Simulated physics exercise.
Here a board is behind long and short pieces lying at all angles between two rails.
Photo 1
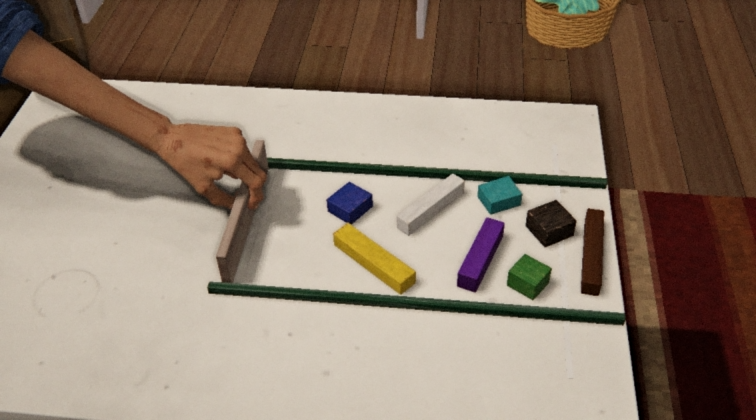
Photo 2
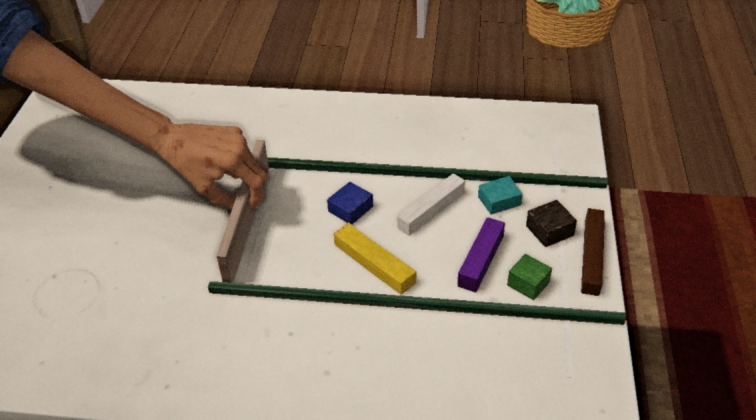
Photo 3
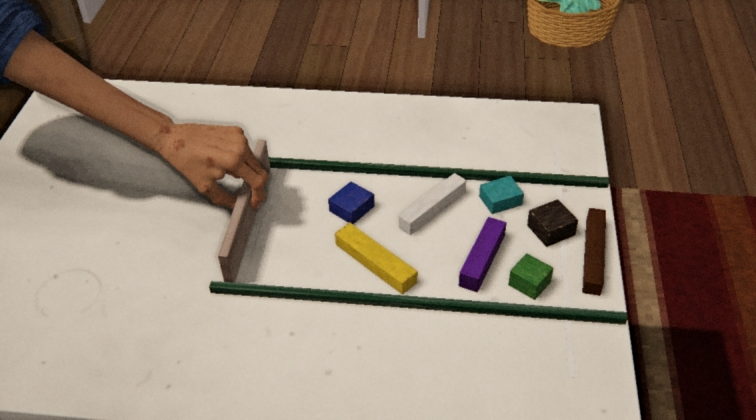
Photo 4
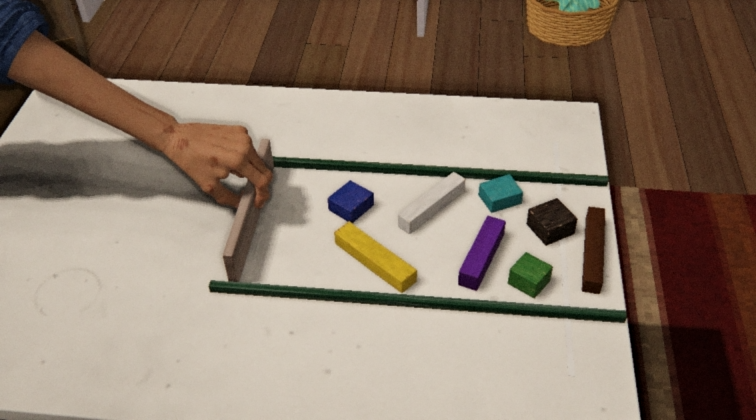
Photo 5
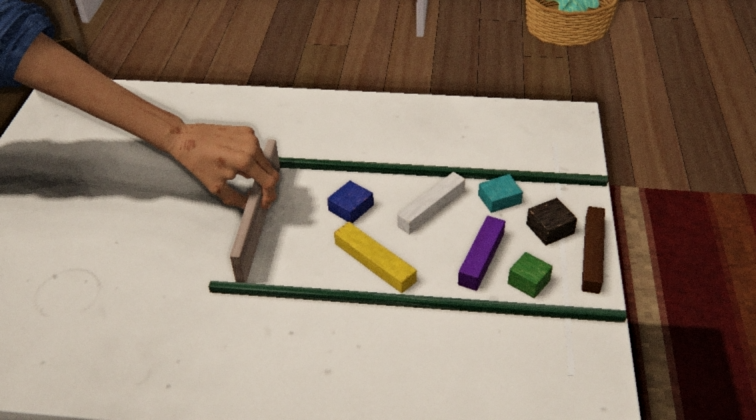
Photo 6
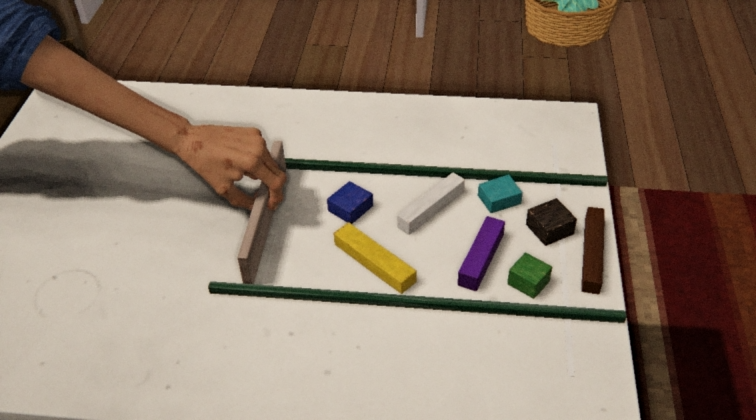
On a white tabletop, a hand slides an upright board slightly right between green rails, toward scattered colored blocks that stay still.
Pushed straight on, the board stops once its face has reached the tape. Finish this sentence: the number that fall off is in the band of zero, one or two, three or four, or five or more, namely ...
Namely three or four.
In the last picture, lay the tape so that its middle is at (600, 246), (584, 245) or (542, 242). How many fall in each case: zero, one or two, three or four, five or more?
Going tape by tape, I get five or over, then at least five, then 1 or 2.
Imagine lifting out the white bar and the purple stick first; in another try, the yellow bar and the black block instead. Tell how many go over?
The counts would be 1 and 2.
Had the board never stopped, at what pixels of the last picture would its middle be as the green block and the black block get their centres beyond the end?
When the green block crosses, the middle is near (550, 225); when the black block crosses, near (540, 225).
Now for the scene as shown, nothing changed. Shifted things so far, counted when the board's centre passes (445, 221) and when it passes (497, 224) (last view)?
That makes 5 at the first spot and 8 at the second.
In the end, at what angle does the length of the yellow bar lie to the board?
Roughly 0°.
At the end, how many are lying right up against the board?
It touches 2.
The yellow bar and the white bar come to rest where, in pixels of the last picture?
The yellow bar at (576, 269), the white bar at (602, 214).
Soon after, none off yet; brown stick at rest near (593, 249); black block at rest near (551, 222); green block at rest near (530, 275).
After that, none off yet; brown stick at rest near (593, 249); black block at rest near (555, 223); green block moving near (537, 277).
In the end, the number that fall off is three or four; gone, turquoise block, green block, black block and brown stick.
